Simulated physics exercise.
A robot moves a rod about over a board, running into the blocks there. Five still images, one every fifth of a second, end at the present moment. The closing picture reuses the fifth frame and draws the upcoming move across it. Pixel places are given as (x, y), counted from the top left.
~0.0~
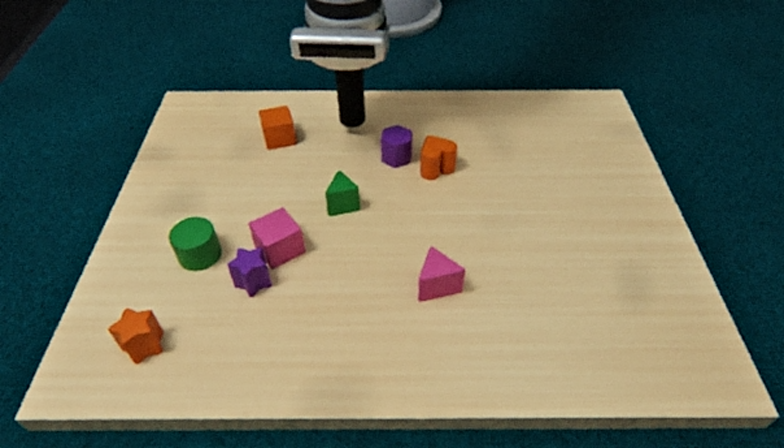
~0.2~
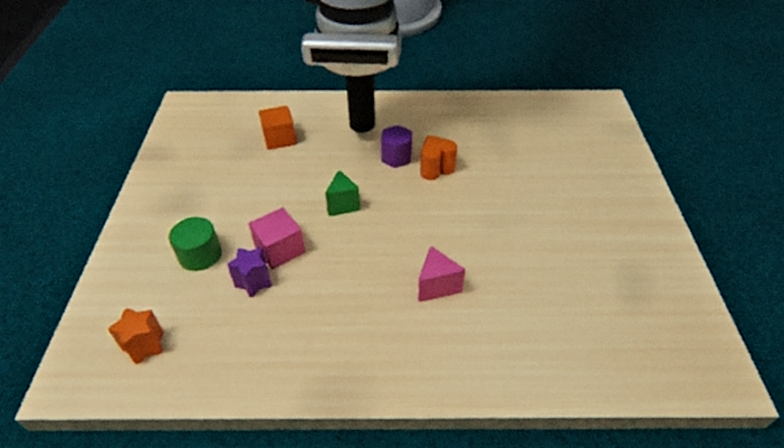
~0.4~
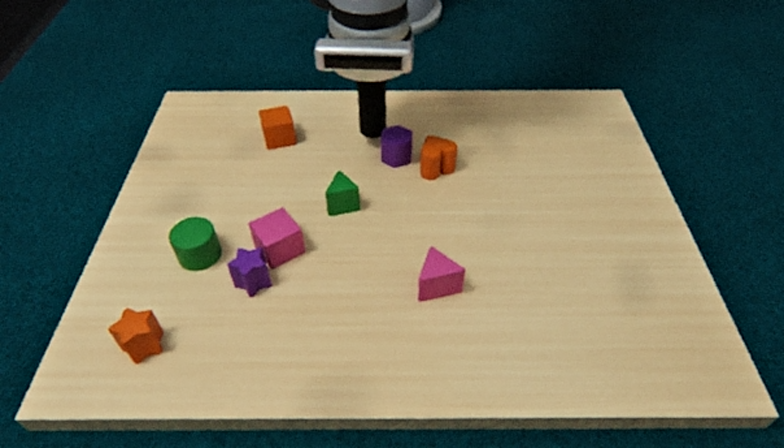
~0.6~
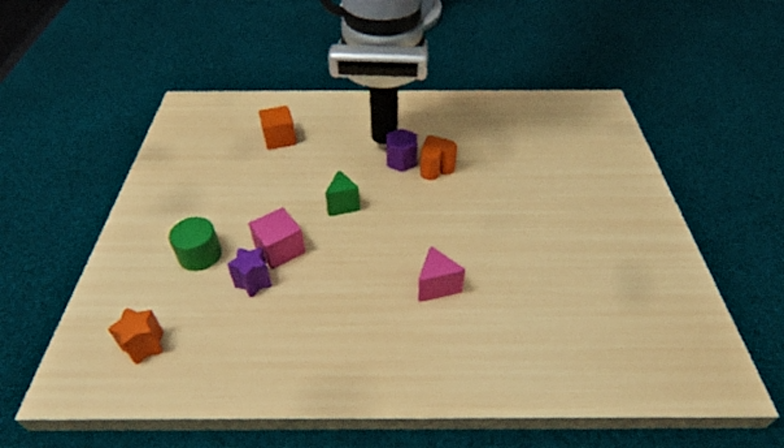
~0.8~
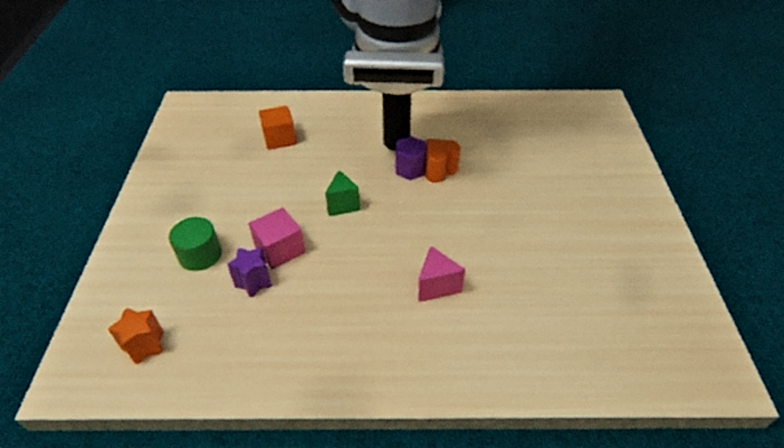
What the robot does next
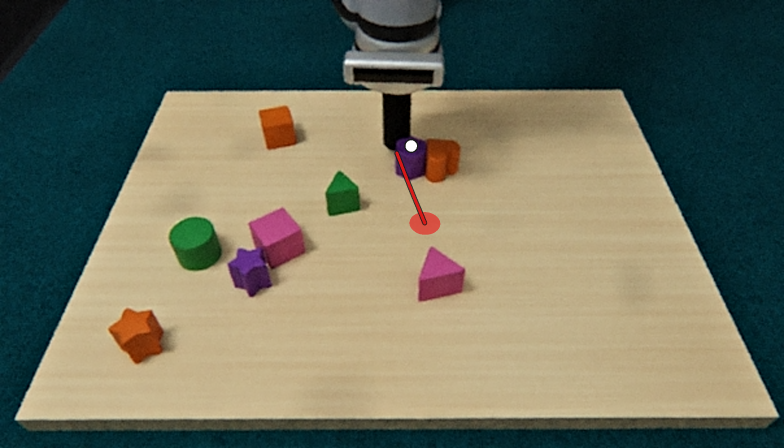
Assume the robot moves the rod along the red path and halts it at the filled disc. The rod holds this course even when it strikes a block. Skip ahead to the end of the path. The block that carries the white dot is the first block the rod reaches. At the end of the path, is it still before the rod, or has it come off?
I think the rod loses the block that carries the white dot somewhere along the way.
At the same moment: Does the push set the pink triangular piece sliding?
Going by the path, no.
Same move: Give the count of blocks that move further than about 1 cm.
Once the path ends, one block will have shifted.
Path on the board, from (397, 153) to (425, 223); the dot is on the purple hexagon.
One third of the way, rod at (405, 165); purple hexagon at (424, 169), turned 15° anticlockwise; orange heart at (446, 149), turned 15° anticlockwise.
Two thirds of the way, rod at (415, 188); purple hexagon at (442, 189), turned 30° anticlockwise; orange heart at (446, 149), turned 15° anticlockwise.
At the end, rod at (425, 213); purple hexagon at (459, 200), turned 65° anticlockwise; pink triangular piece in place; orange heart at (446, 149), turned 15° anticlockwise.
